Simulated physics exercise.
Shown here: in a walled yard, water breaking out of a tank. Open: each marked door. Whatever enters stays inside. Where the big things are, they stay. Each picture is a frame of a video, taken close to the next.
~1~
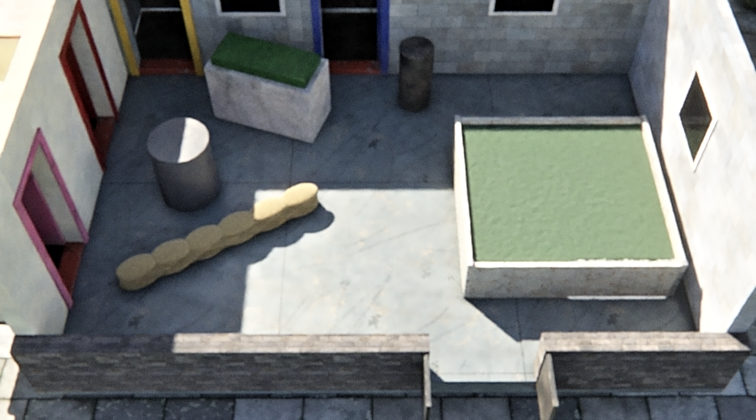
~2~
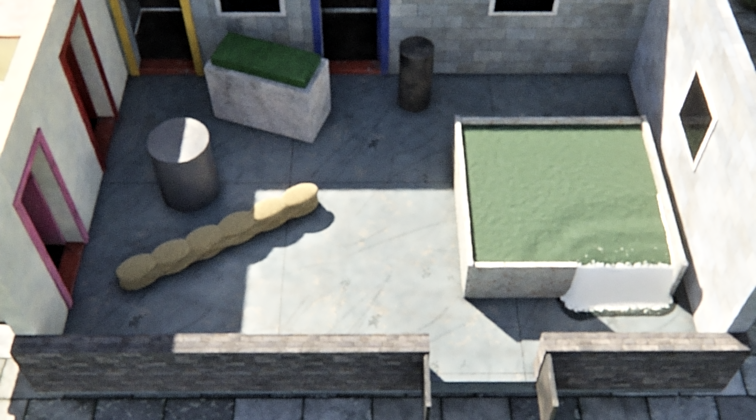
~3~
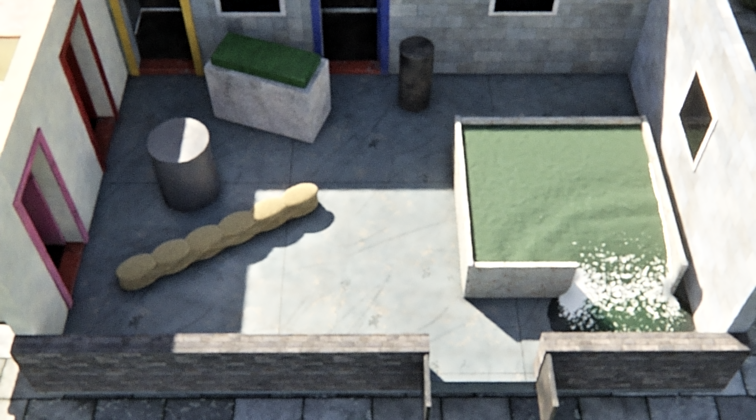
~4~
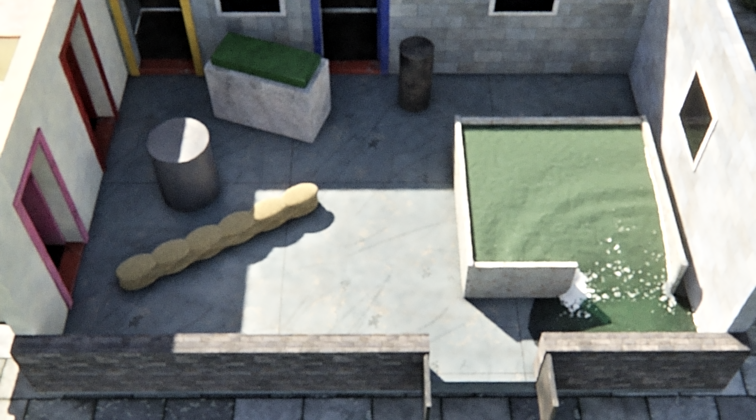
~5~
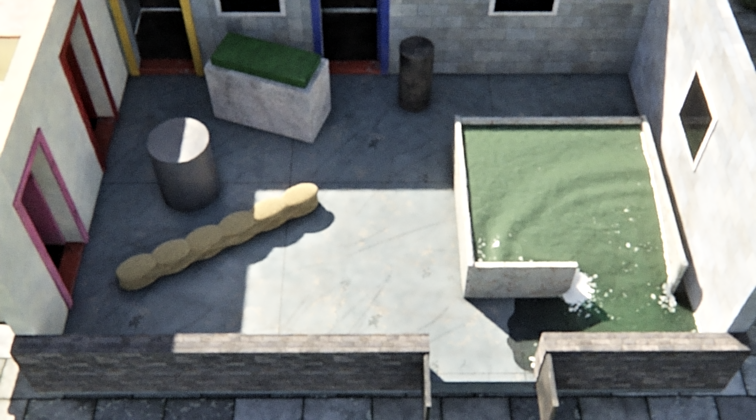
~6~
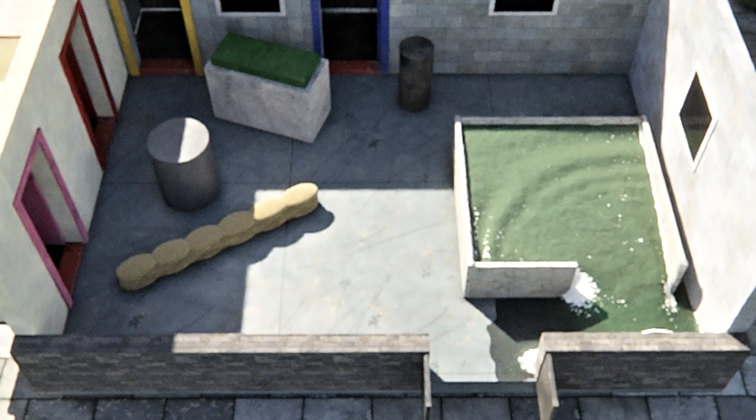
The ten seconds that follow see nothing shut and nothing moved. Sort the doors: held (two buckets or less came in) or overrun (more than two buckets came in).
Sorted: Red door held, pink door overrun, yellow door held, blue door held.
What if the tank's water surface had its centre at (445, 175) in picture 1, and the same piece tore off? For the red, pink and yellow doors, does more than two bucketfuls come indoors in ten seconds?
Note: Red ends up beneath; pink ends up beneath; yellow ends up beneath.
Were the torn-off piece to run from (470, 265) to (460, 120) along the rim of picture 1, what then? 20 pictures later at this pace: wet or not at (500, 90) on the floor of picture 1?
Still dry.
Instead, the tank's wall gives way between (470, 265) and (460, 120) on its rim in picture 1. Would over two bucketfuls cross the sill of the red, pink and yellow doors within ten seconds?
The red door tops the limit, the pink door tops the limit, the yellow door tops the limit.
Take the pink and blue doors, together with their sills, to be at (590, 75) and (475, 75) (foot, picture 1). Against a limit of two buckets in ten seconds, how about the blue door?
Looking at it, blue door fails to reach the limit here.
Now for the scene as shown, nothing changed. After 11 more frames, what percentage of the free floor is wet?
I'd say 25 per cent.
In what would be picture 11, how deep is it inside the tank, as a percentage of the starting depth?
Near 76 in a hundred.
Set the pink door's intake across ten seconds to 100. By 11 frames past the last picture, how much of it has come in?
I'd put it at 0 percent.
A moment on, water covers 10 % of the floor; the red door not reached, the pink door not reached, the yellow door not reached, the blue door not reached.
Next, water covers 25 % of the floor; the red door not reached, the pink door not reached, the yellow door not reached, the blue door not reached.
Then, water covers 50 % of the floor; the red door not reached, the pink door not reached, the yellow door not reached, the blue door not reached.
Later, water covers 80 % of the floor; the red door wet at the sill, nothing in, the pink door over two buckets in, the yellow door not reached, the blue door wet at the sill, nothing in.
In the end, water covers 95 % of the floor; the red door wet at the sill, nothing in, the pink door far over two buckets in, the yellow door under two buckets in, the blue door wet at the sill, nothing in.
